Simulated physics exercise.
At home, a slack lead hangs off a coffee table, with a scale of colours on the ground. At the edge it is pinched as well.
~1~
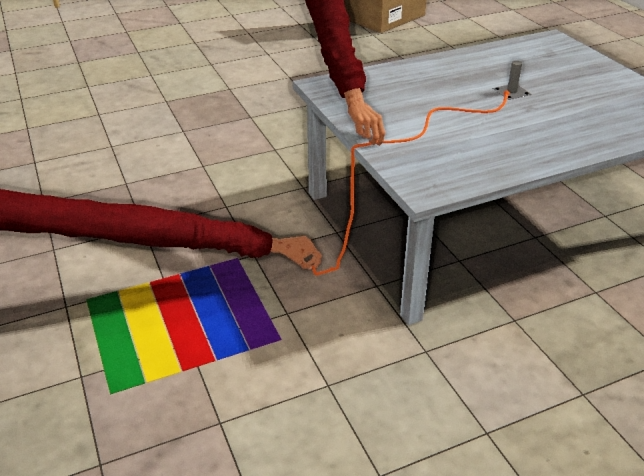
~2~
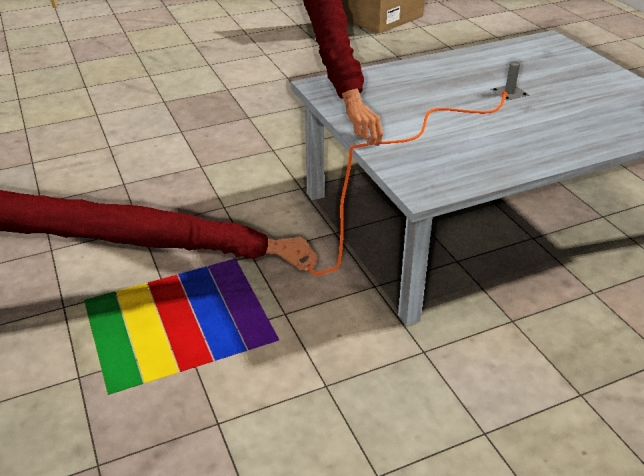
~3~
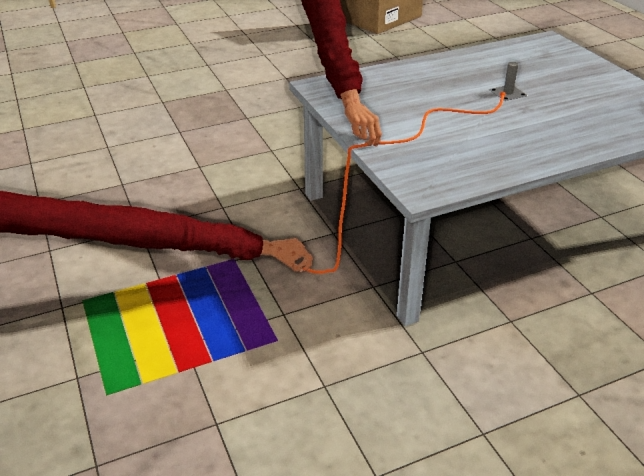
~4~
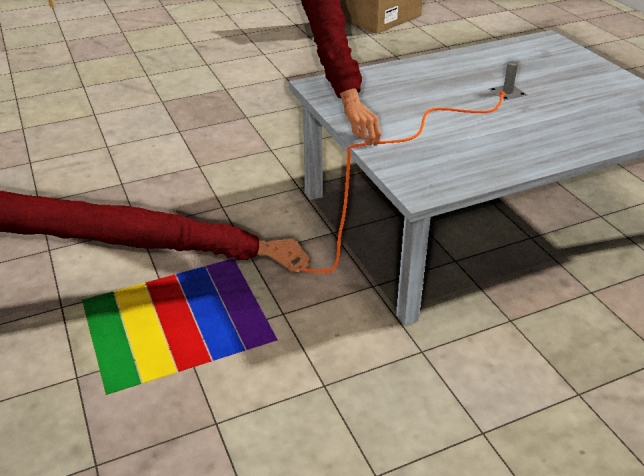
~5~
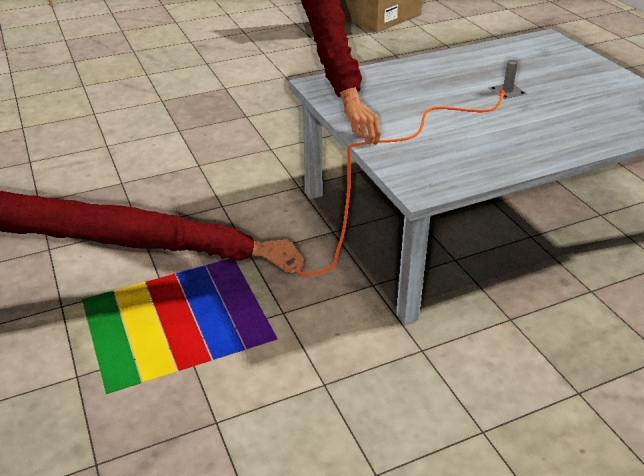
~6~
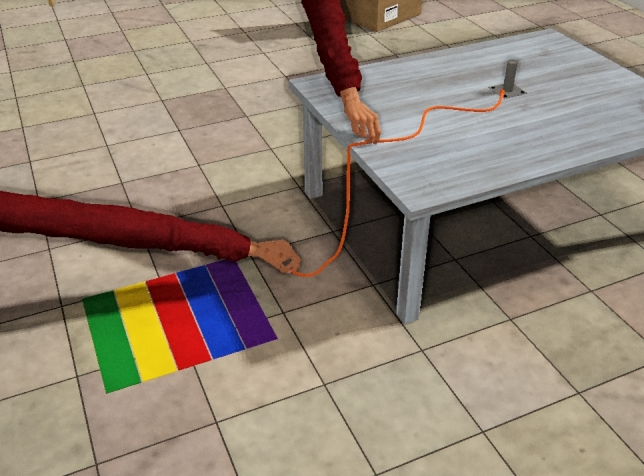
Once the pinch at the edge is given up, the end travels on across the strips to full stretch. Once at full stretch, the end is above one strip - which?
The end stops over the red strip.
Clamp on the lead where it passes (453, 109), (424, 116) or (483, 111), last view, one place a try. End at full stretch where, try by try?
For the three tries you'd see (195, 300), (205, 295) and (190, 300).
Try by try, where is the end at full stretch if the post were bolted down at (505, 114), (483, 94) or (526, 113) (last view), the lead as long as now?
Going through the tries, you get (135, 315), then (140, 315), then (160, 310).
Soon after, end near (229, 288); over purple.
Then, end near (196, 298); over blue.
At full stretch, end near (176, 304); over red. The end stops over the red strip.
